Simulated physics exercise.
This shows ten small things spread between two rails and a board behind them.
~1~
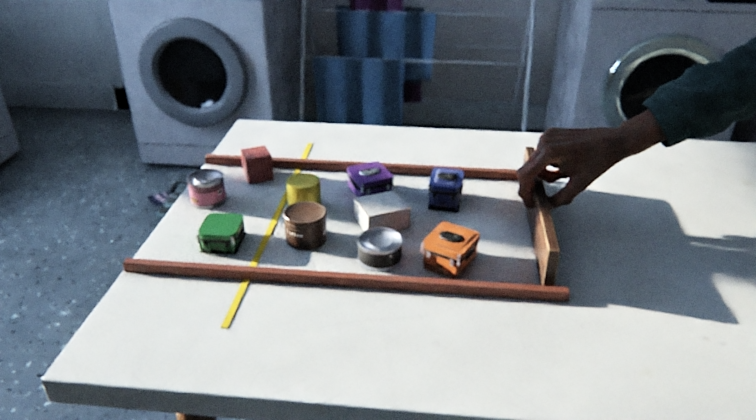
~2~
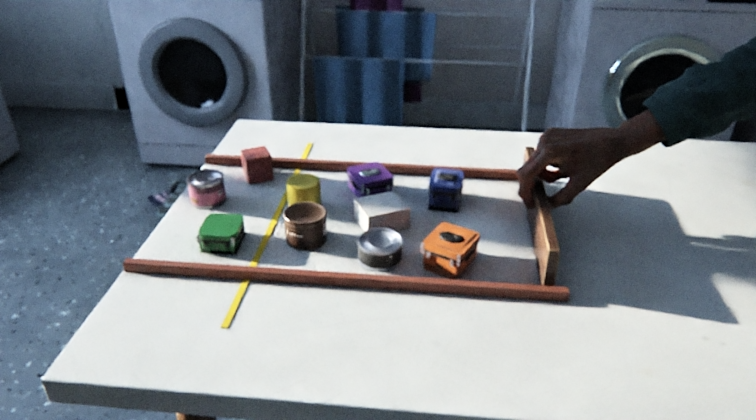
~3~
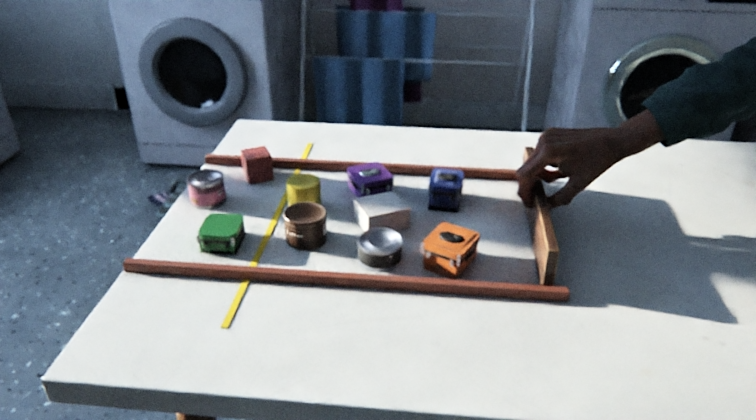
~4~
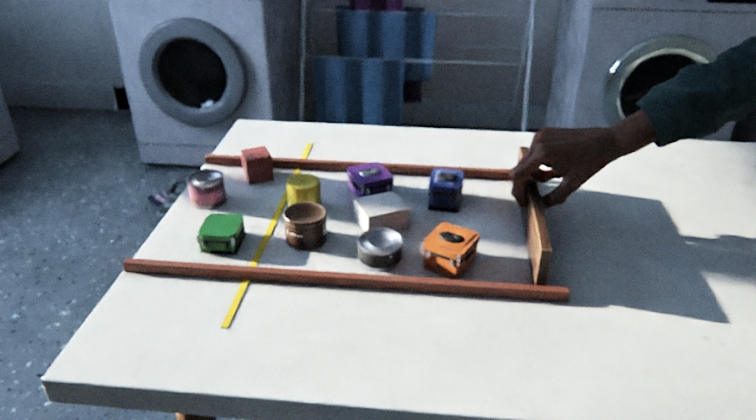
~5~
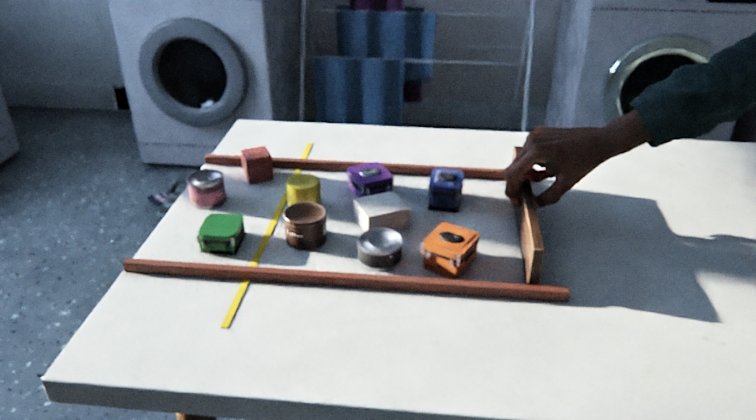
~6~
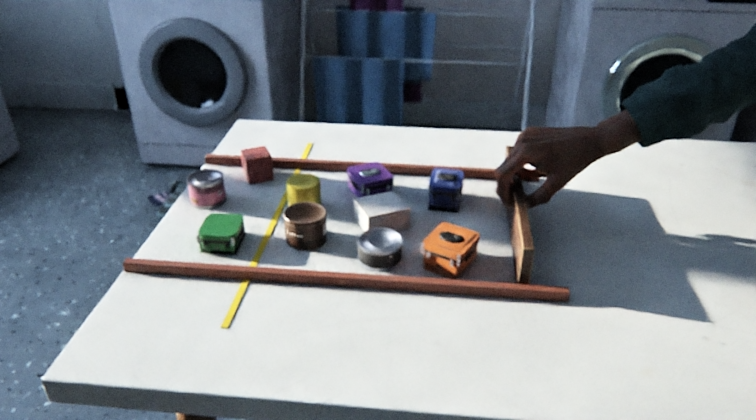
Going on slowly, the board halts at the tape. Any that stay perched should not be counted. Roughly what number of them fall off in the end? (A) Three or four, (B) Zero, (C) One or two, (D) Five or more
B, zero.
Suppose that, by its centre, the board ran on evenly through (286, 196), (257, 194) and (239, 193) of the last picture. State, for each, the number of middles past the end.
Respectively, 0, 1 and 3.
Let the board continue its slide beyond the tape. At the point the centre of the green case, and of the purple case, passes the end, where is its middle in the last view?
For the green case at (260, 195), for the purple case at (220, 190).
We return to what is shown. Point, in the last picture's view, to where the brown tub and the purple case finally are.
Listed in order, first is (206, 216) and the other is (246, 172).
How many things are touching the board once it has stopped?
It touches 3.
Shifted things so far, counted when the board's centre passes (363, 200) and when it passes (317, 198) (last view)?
First position 6; second position 9.
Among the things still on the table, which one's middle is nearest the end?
Answer: The green case.
Soon after, none off yet; pink pot at rest near (207, 189); red block at rest near (257, 165); green case at rest near (222, 234).
In the end, the number that fall off is zero.
